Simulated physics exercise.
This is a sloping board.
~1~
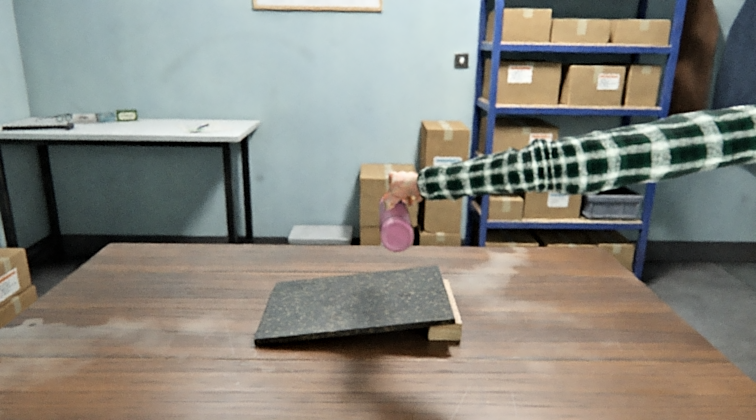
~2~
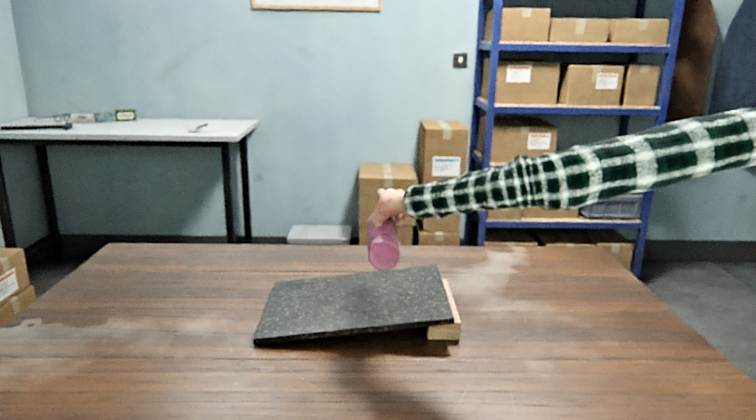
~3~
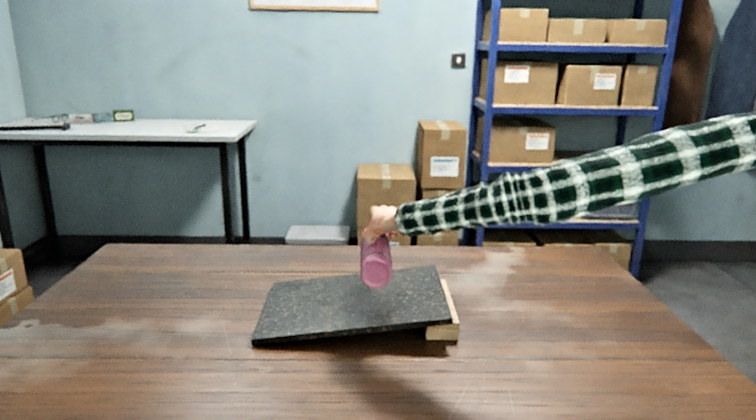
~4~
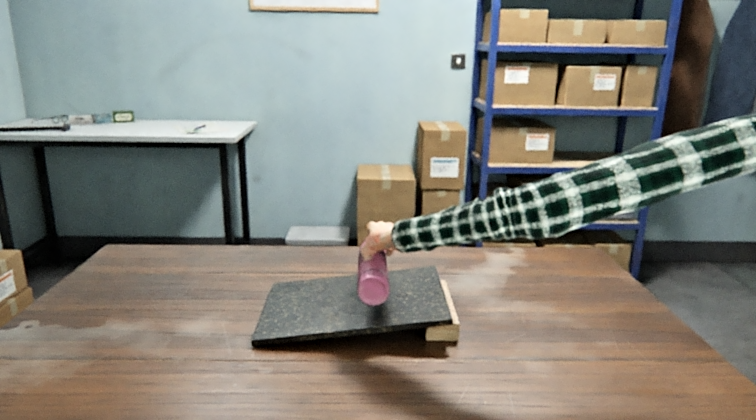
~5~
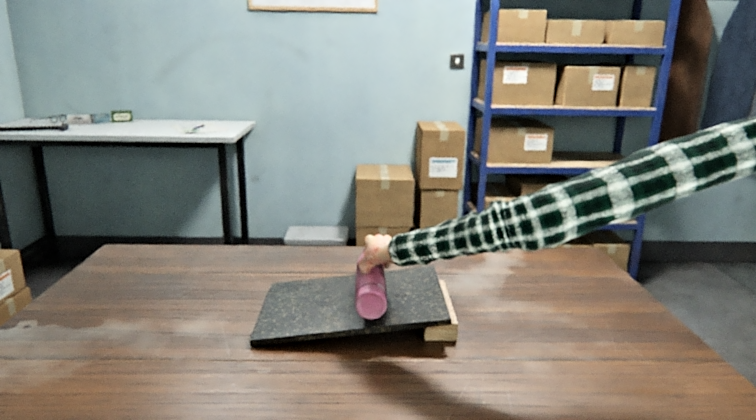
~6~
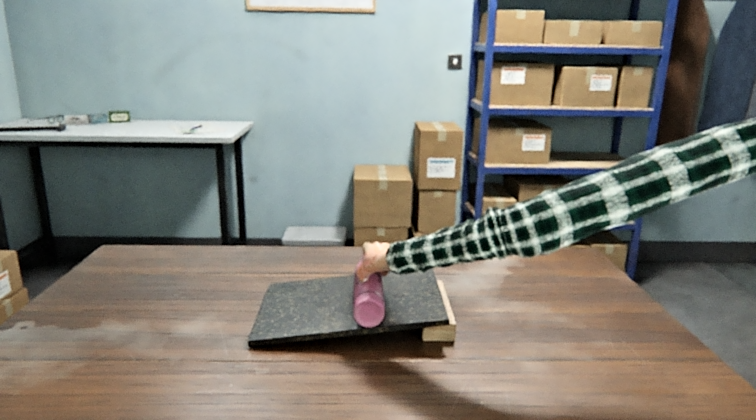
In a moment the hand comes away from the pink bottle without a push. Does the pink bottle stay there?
As it turns out, it runs down the board.
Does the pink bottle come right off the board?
The pink bottle comes off the board.
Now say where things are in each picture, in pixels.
In the first picture, still above its spot; pink bottle (394, 215).
In the second picture, still above its spot; pink bottle (382, 232).
In the third picture, still above its spot; pink bottle (375, 249).
In the fourth picture, still above its spot; pink bottle (372, 264).
In the fifth picture, still above its spot; pink bottle (370, 277).
In the sixth picture, set down, still held; pink bottle (368, 284).
Then, 1.00 s on from there, pink bottle now off the board.
Then, 1.80 s on from there, things are still on the move.
Then, 2.60 s on from there, as before.
In the end, off the board, pink bottle. The pink bottle goes downhill.
